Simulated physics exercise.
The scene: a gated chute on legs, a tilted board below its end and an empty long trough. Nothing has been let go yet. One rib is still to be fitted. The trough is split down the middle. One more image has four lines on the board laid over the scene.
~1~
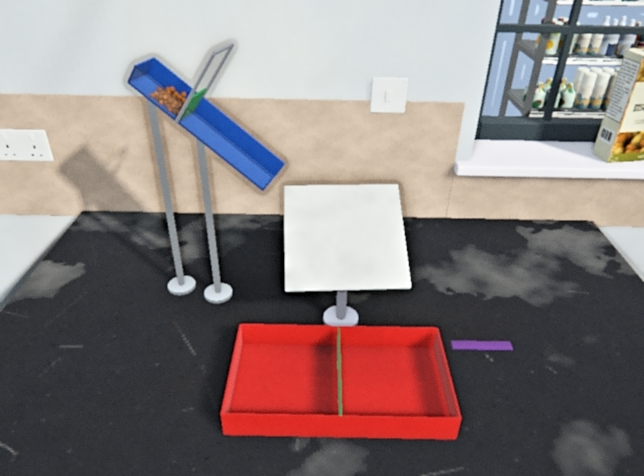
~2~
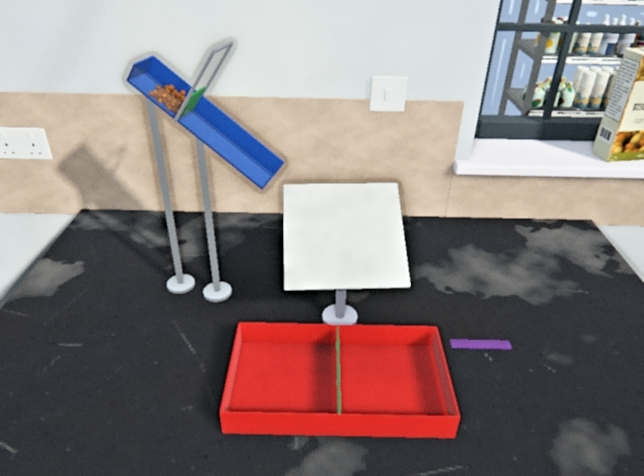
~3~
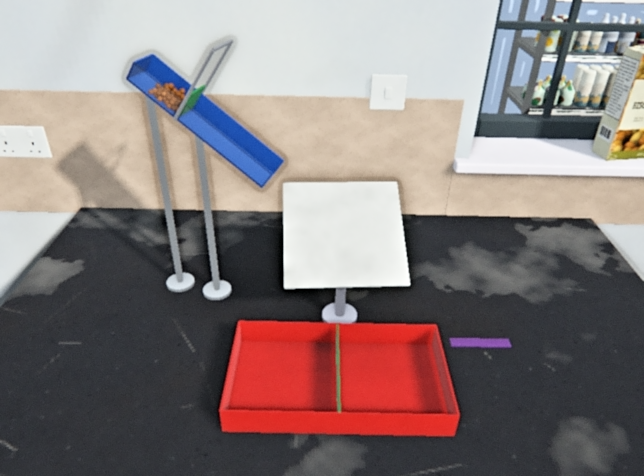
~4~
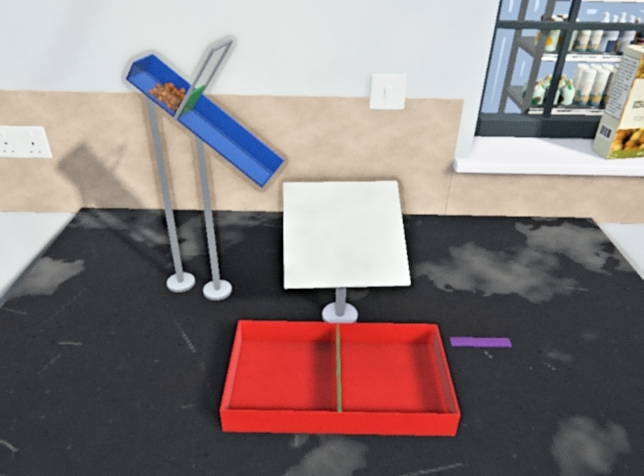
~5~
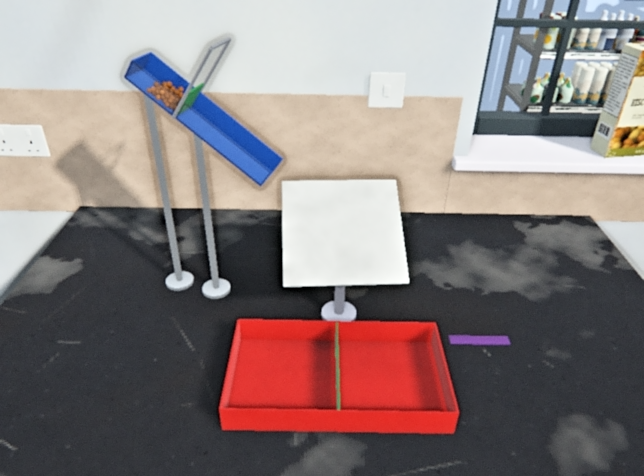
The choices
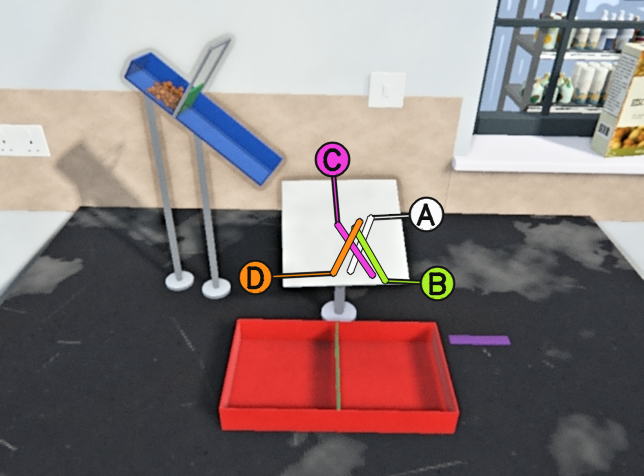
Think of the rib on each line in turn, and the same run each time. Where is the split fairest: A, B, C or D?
Take A.
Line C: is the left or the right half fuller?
Right.
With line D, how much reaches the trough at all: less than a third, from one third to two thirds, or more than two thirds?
It is more than two thirds.
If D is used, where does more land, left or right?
Left.
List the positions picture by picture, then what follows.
The first frame shows load behind the gate (173, 99), cereal balls; lip of the chute (269, 184), sloping gently.
The second frame shows middle of the board (344, 233), tilted fairly steeply; middle of its low edge (348, 288); of its high edge (341, 184).
The third frame shows front corners of the trough (220, 411) and (459, 415); front end of its middle wall (340, 413); gate still shut (196, 93).
The fourth frame shows middle of the load (172, 96); lip (268, 181).
The fifth frame shows middle of the load (171, 94); lip (267, 179).
On the marked copy, line A from (370, 217) to (350, 271); line B from (354, 227) to (385, 280); line C from (337, 224) to (372, 275); line D from (359, 221) to (333, 273).
For line A, of what is caught, roughly two thirds in the left half, roughly a third in the right.
For line B, of what is caught, about a tenth in the left half, almost all in the right.
For line C, of what is caught, about a tenth in the left half, almost all in the right.
For line D, of what is caught, almost all in the left half, about a tenth in the right.
